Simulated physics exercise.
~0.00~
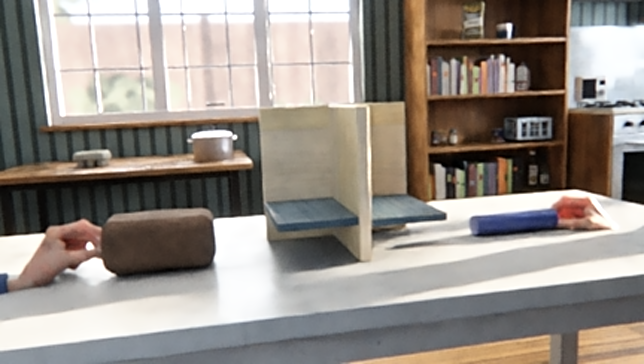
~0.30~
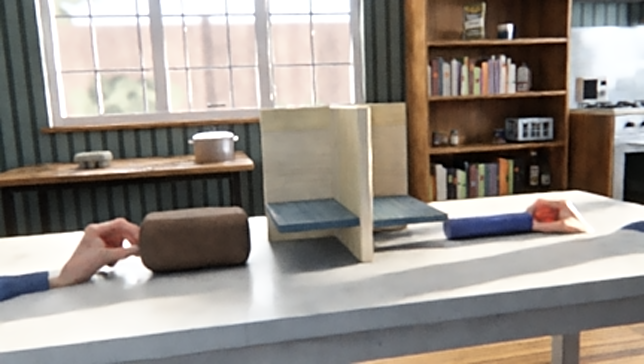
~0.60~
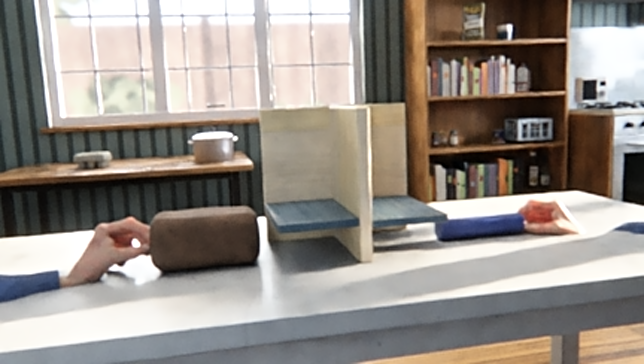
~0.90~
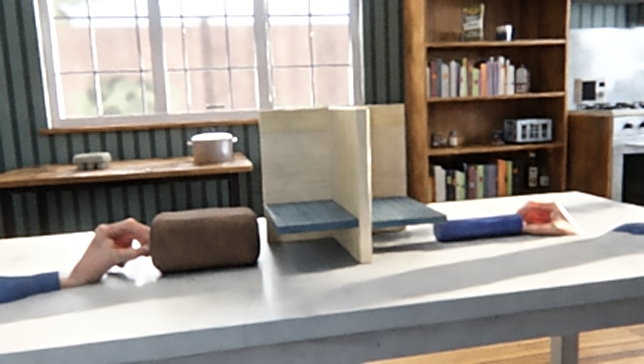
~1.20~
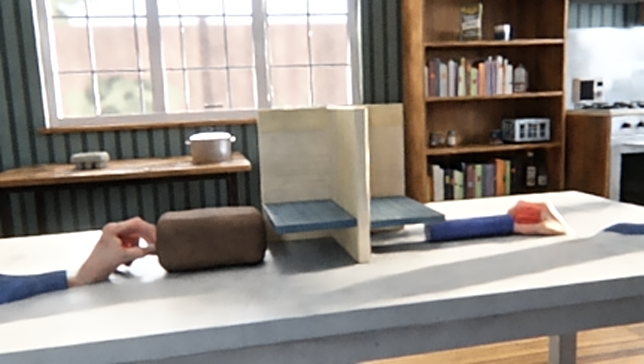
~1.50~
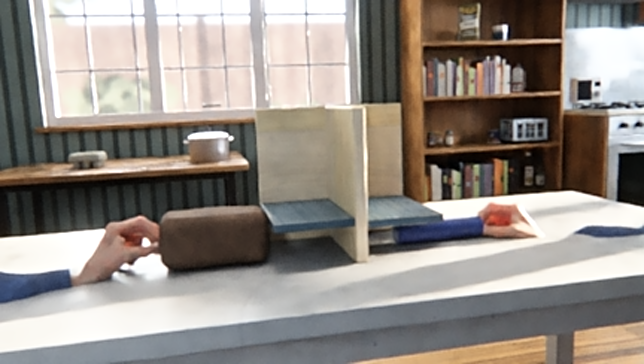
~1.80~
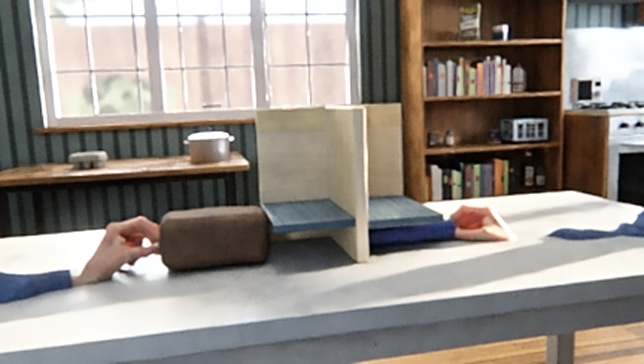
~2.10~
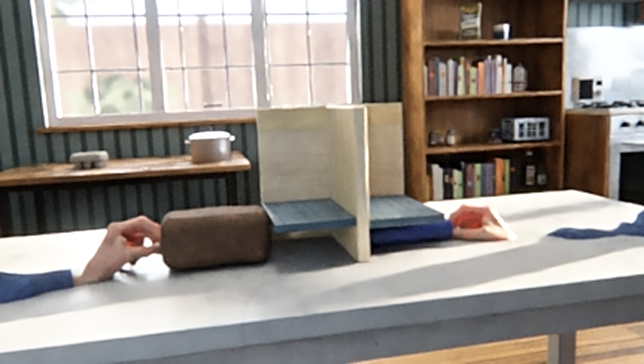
Blue cylinder sliding left under a low shelf as a hand pushes it, while a brown loaf pushed right stops at the opening.
